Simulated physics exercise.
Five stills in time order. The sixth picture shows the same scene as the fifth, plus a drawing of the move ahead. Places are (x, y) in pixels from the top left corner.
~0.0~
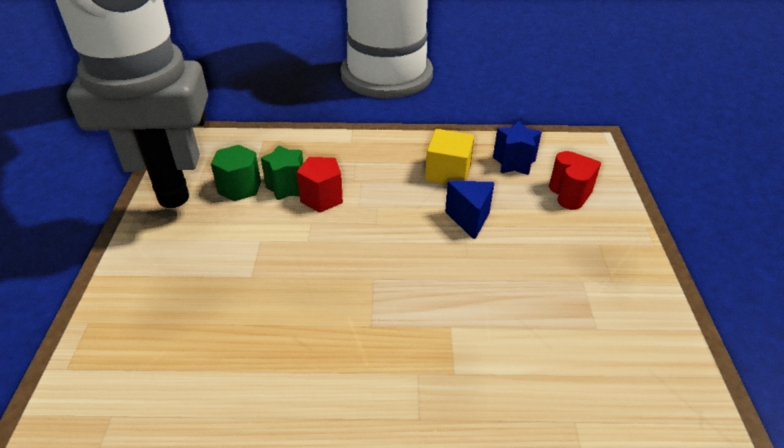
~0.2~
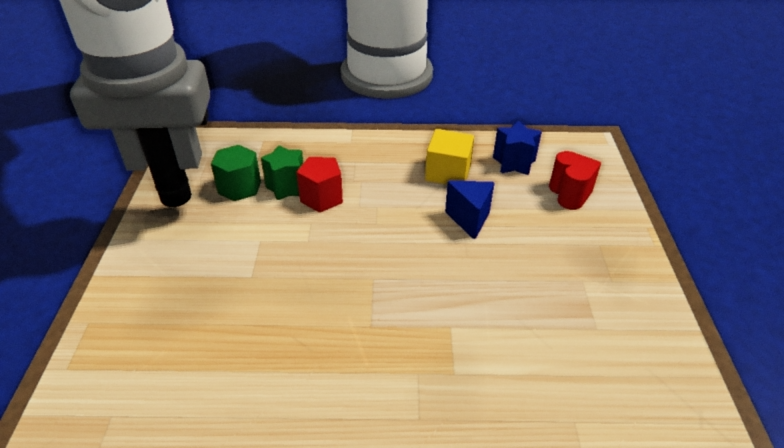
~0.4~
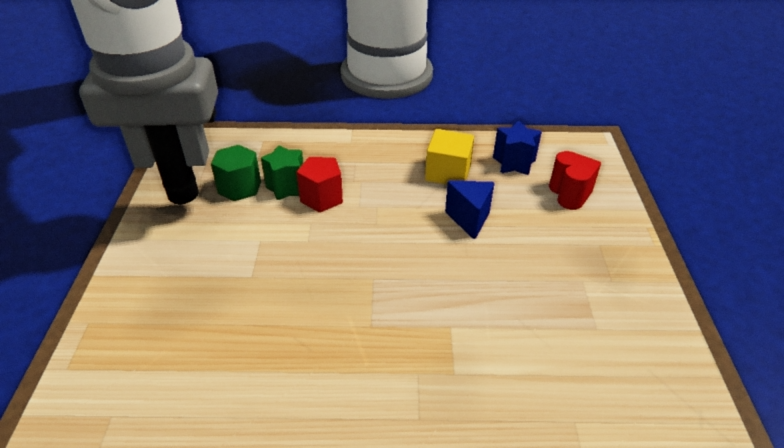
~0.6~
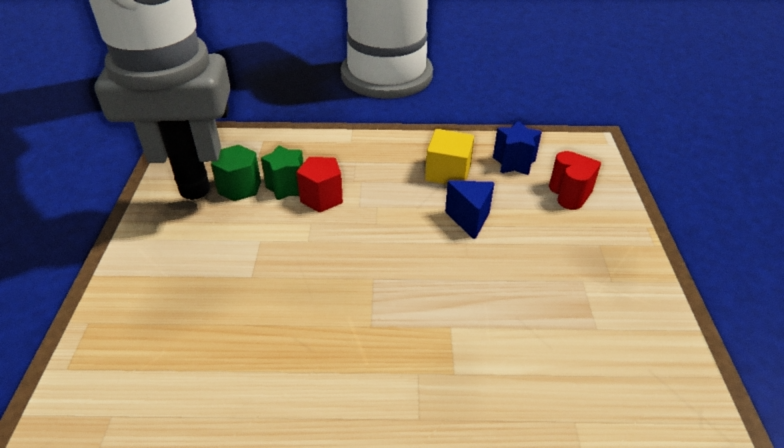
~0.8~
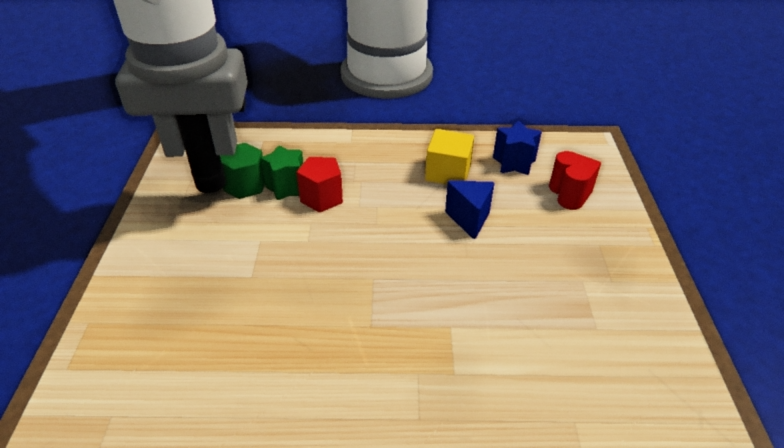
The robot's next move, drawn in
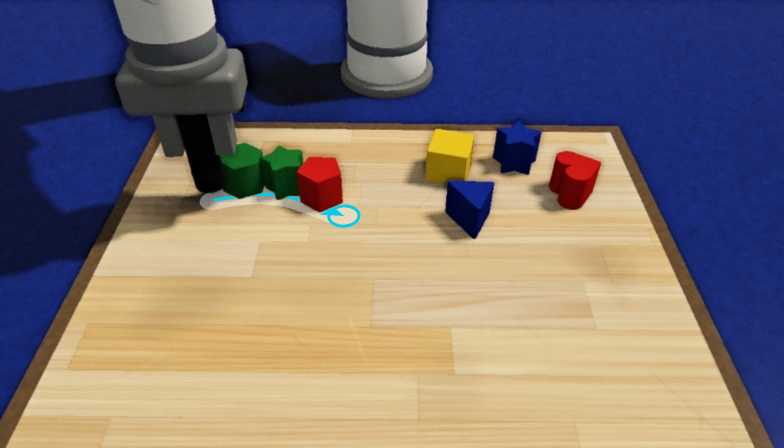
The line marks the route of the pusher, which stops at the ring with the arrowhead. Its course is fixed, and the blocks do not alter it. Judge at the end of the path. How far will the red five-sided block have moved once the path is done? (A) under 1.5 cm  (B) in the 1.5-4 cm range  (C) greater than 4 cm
Option C.
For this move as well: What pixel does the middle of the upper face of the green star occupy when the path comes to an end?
The middle of the upper face of the green star will lie at about (301, 150) in the picture.
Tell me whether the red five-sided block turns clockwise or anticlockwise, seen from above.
It spins anti-clockwise.
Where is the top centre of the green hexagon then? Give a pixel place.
At the end it should sit near (260, 143).
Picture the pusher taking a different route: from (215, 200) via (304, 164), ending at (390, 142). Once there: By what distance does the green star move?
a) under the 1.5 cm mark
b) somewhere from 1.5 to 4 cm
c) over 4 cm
My answer is option c.
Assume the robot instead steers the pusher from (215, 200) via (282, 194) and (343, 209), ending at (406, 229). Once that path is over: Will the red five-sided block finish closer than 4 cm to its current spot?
No, that is not what happens.
Path on the board, from (215, 200) over (261, 194) and (304, 202) to (344, 216).
What follows on the original path. One third of the way, pusher at (260, 179); green hexagon at (260, 143), turned 30° anticlockwise; green star at (295, 150), turned 50° clockwise.
Two thirds of the way, pusher at (303, 187); green hexagon at (260, 143), turned 30° anticlockwise; green star at (301, 150), turned 30° clockwise; red five-sided block at (336, 169), turned 15° anticlockwise.
At the end, pusher at (343, 201); green hexagon at (260, 143), turned 30° anticlockwise; green star at (301, 150), turned 30° clockwise; red five-sided block at (367, 169), turned 75° anticlockwise.
